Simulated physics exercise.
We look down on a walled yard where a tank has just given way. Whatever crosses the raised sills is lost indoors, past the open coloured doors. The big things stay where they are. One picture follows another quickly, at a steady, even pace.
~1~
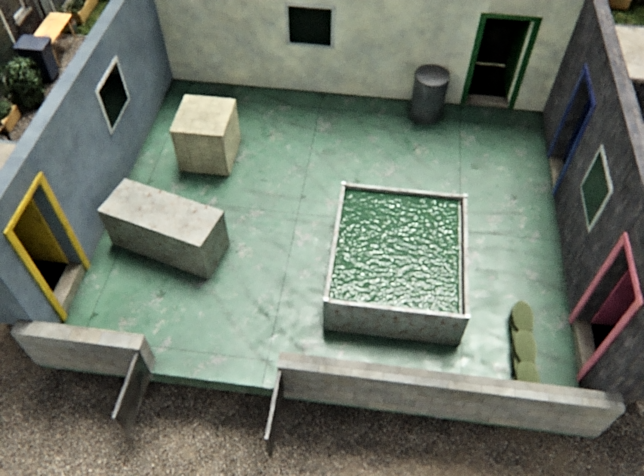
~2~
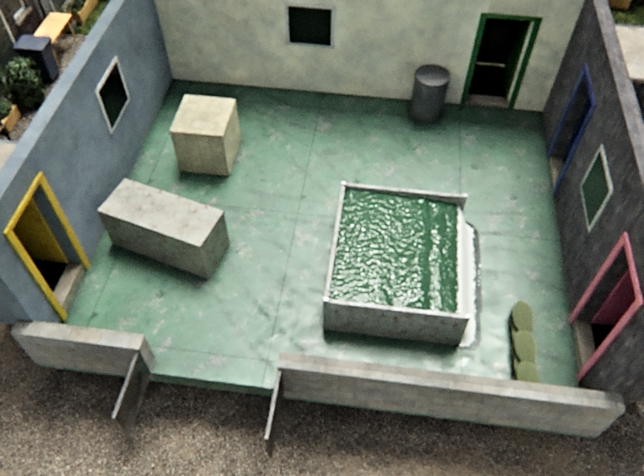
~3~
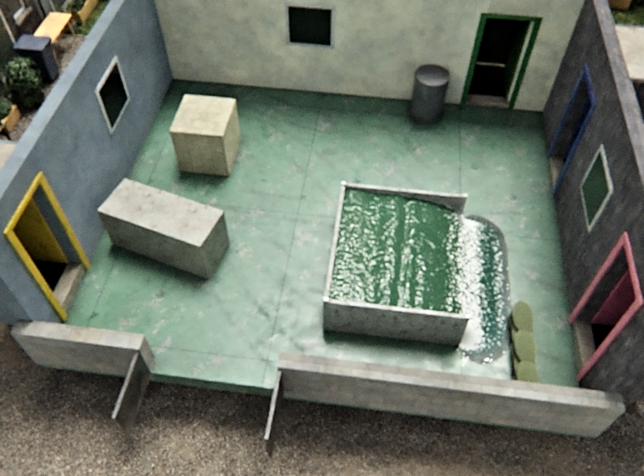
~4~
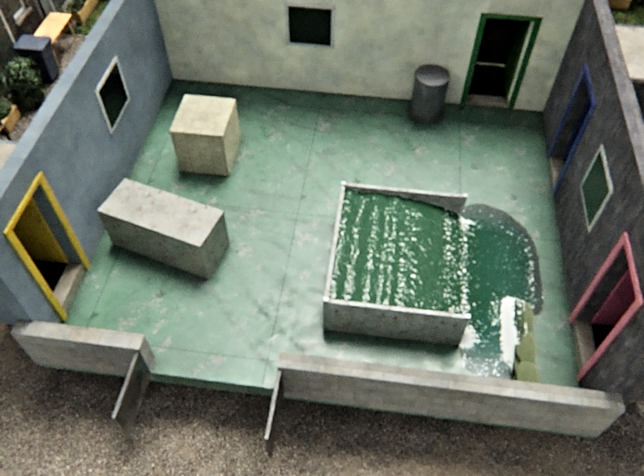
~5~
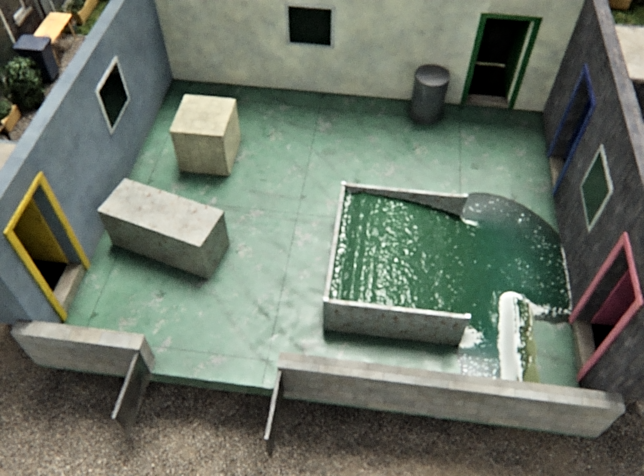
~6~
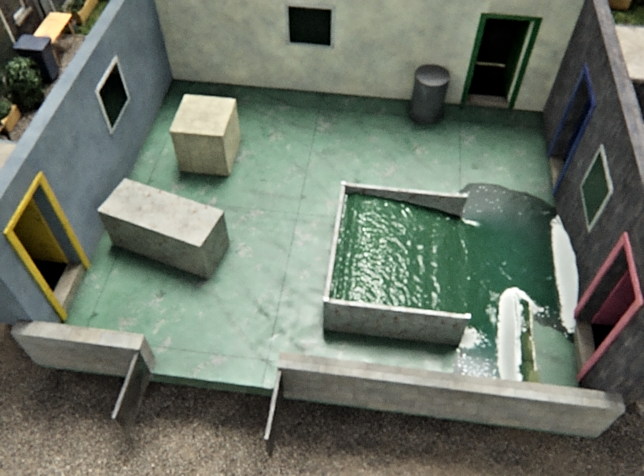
Green water pours from the tank's open right side and spreads to the right-hand wall.
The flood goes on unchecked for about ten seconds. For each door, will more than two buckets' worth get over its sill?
Outcome: The yellow door will most likely not exceed two buckets, the blue door will most likely exceed two buckets, the pink door will most likely exceed two buckets, the green door will most likely exceed two buckets.
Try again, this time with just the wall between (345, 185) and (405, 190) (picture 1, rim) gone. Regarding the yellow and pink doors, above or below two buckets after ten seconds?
Check - yellow: Comes out below; pink: Comes out below.
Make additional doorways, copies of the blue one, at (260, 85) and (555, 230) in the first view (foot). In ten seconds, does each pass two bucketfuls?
In order: Falls short, exceeds it.
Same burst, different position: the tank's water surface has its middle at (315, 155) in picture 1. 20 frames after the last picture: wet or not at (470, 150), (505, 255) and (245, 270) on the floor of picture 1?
Going through them in that order: Waterlogged, waterlogged and still bare.
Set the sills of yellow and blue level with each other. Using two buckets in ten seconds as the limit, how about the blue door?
Outcome at blue: It remains short of it.
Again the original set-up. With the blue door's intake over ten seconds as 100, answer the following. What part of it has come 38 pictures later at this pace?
I make it 55 per cent.
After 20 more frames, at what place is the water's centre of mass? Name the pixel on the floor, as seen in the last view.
My reading is close to (463, 256).
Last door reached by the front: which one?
The one in yellow.
A moment on, water covers 20 % of the floor; the yellow door not reached, the blue door wet at the sill, nothing in, the pink door wet at the sill, nothing in, the green door not reached.
Next, water covers 30 % of the floor; the yellow door not reached, the blue door under two buckets in, the pink door under two buckets in, the green door not reached.
Then, water covers 50 % of the floor; the yellow door not reached, the blue door over two buckets in, the pink door far over two buckets in, the green door over two buckets in.
Later, water covers 75 % of the floor; the yellow door wet at the sill, nothing in, the blue door over two buckets in, the pink door far over two buckets in, the green door far over two buckets in.
In the end, water covers 95 % of the floor; the yellow door wet at the sill, nothing in, the blue door over two buckets in, the pink door far over two buckets in, the green door far over two buckets in.
